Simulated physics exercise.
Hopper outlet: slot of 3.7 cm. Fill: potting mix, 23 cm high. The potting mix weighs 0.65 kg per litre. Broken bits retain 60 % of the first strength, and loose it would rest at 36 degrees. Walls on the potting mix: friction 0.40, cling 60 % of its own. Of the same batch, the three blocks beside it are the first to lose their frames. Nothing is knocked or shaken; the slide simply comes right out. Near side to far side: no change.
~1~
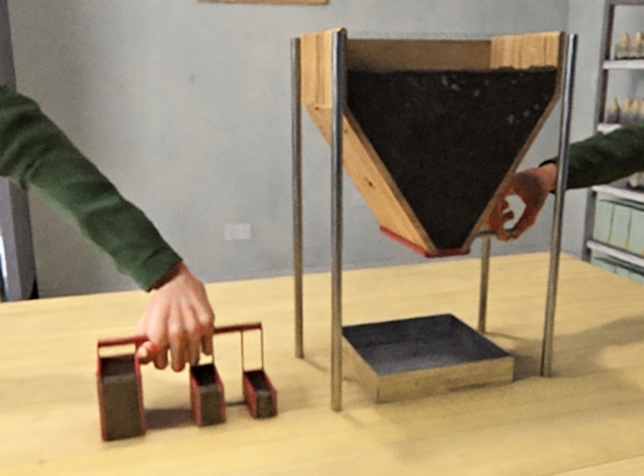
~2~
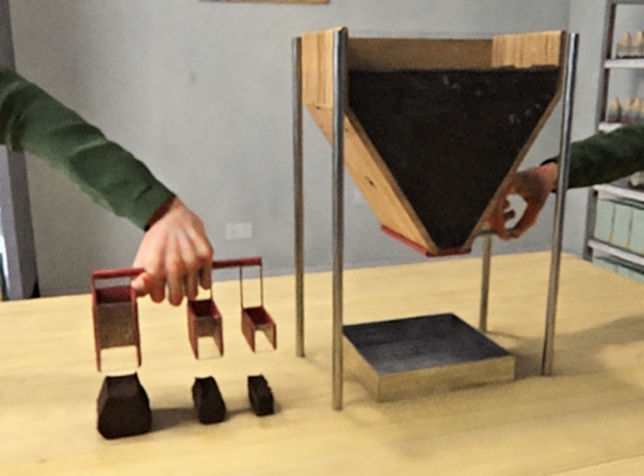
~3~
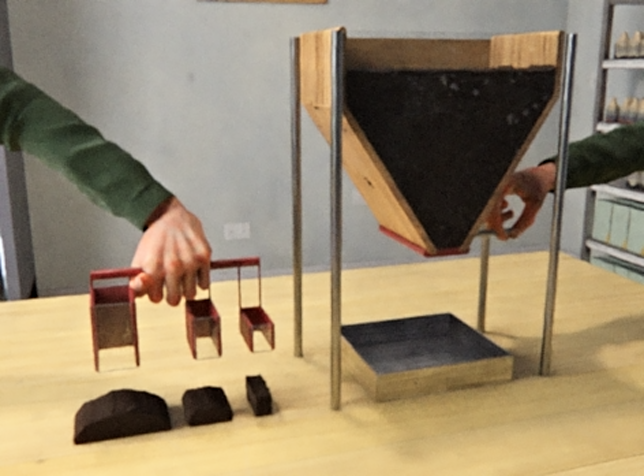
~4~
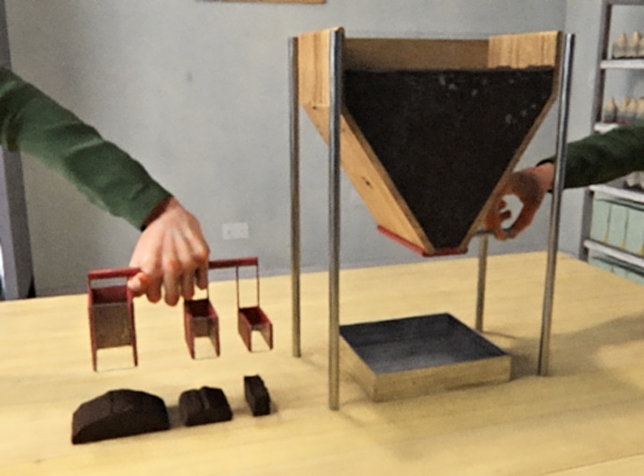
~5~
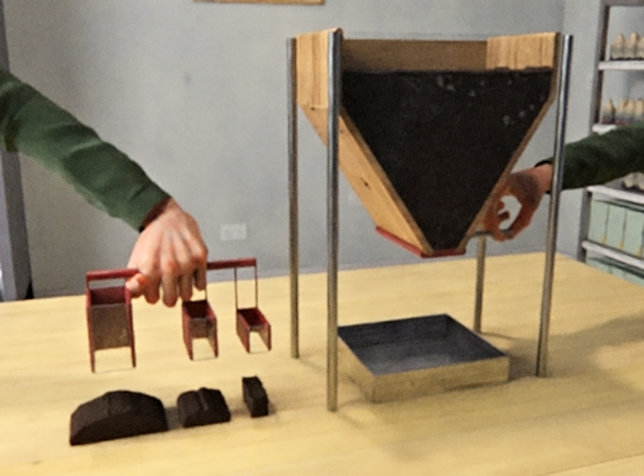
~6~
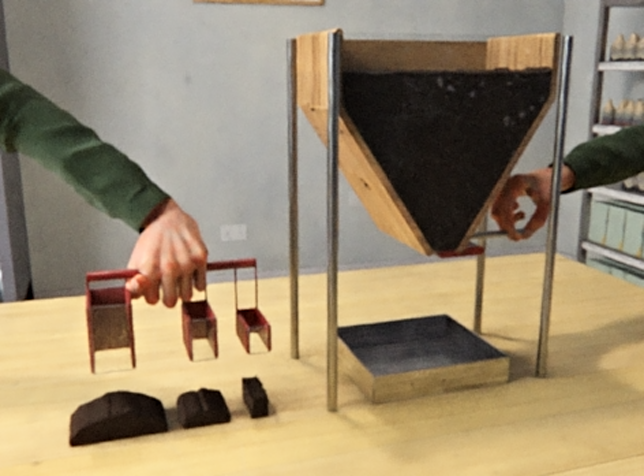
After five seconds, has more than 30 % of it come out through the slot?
Yes, it streams out.
Last picture + 0.35 s, 3 % has run out.
Last picture + 0.77 s, 16 % has run out.
Last picture + 1.18 s, 28 % has run out.
Last picture + 1.60 s, 40 % has run out.
Last picture + 4.90 s, 100 % has run out.
